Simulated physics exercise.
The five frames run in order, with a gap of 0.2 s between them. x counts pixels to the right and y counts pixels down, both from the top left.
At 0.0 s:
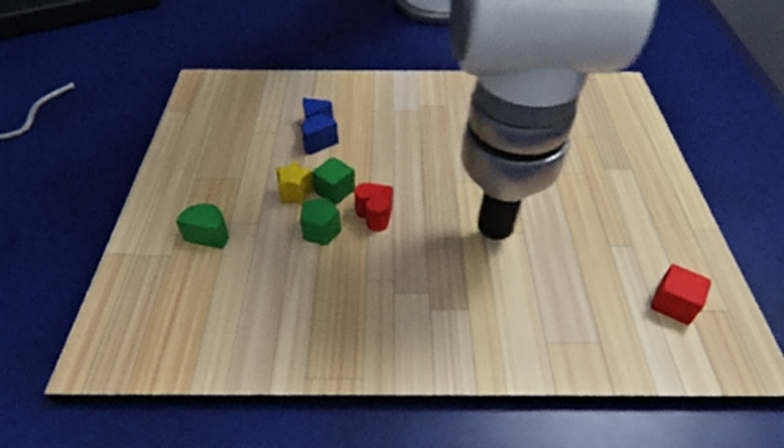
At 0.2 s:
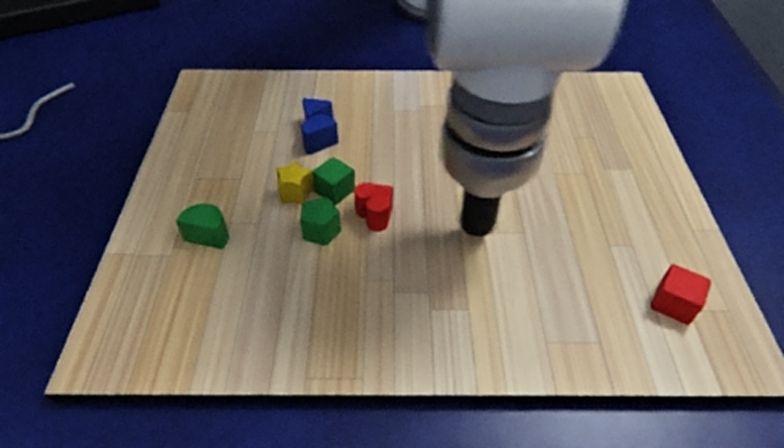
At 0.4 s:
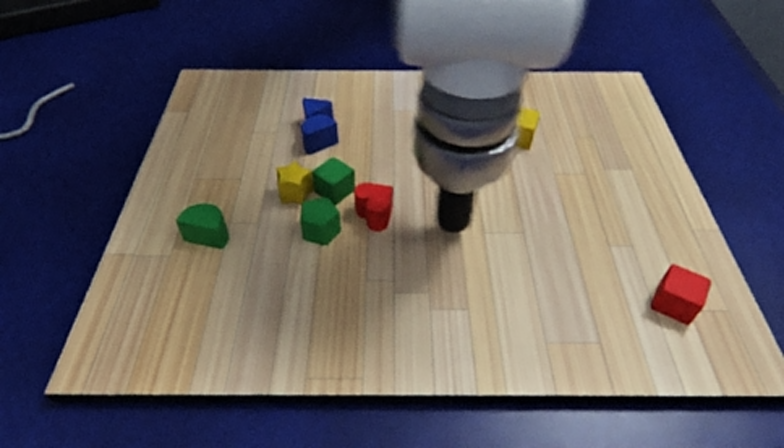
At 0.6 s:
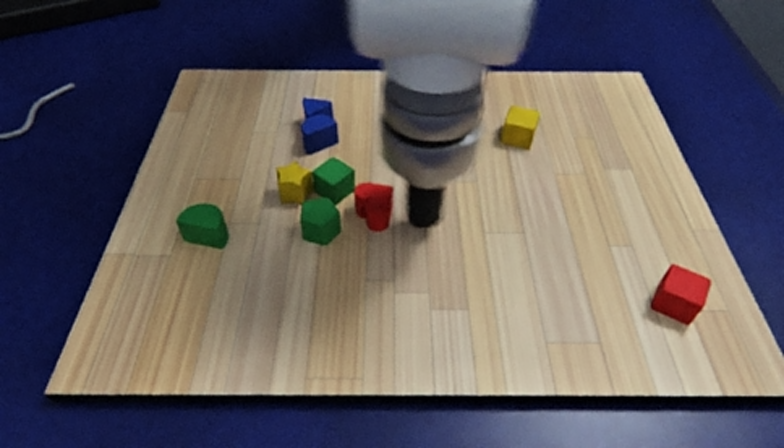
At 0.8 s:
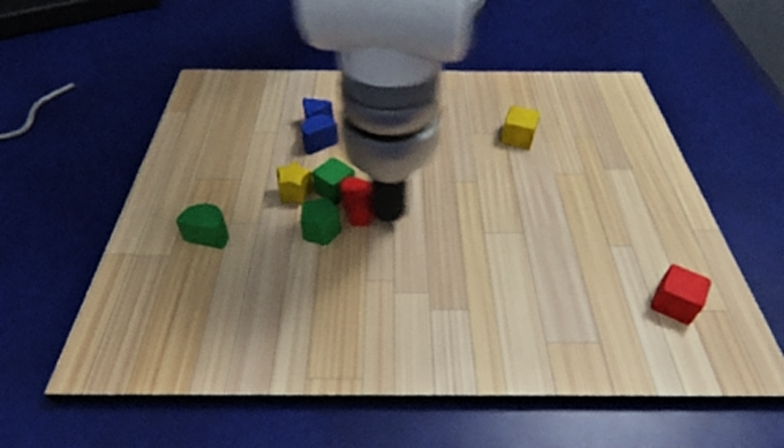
The video shows a robot arm with a dark stick moving left above a wooden board scattered with colored blocks, uncovering a yellow block behind it, then nudging a red heart-shaped block slightly left toward the green blocks.
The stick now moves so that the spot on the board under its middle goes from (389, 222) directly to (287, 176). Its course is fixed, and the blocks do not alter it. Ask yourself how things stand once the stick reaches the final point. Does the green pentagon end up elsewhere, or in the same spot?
It will remain on its spot.
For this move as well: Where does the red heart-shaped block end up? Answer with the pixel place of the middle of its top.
It ends at (251, 153).
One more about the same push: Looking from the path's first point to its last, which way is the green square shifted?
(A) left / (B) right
(B)
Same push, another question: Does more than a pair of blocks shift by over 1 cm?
The answer is yes.
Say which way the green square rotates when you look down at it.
Prediction: Clockwise.
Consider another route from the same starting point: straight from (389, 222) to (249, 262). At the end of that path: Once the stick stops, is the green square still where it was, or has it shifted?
Shifted out of place.
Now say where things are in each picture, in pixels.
In the first picture, stick tip (496, 226); block tops, yellow star block (292, 172); green pentagon (318, 210); green square (333, 170); red heart-shaped block (375, 194).
In the second picture, stick (477, 223); blocks unchanged.
In the third picture, stick (453, 219); blocks unchanged.
In the fourth picture, stick (424, 215); blocks unchanged.
In the fifth picture, stick (389, 209); yellow star block (292, 172); green pentagon (318, 210); green square (333, 170); red heart-shaped block (359, 190).
On the path given first. One third of the way, stick (352, 192); yellow star block (284, 171), turned 40° anticlockwise; green square (309, 150), turned 30° clockwise; red heart-shaped block (323, 173).
Two thirds of the way, stick (317, 177); yellow star block (257, 167), turned 55° anticlockwise; green square (290, 138), turned 80° clockwise; red heart-shaped block (286, 161).
At the end, stick (284, 162); yellow star block (224, 165), turned 70° anticlockwise; green pentagon in place; green square (285, 132), turned 110° clockwise; red heart-shaped block (251, 153), turned 30° anticlockwise.
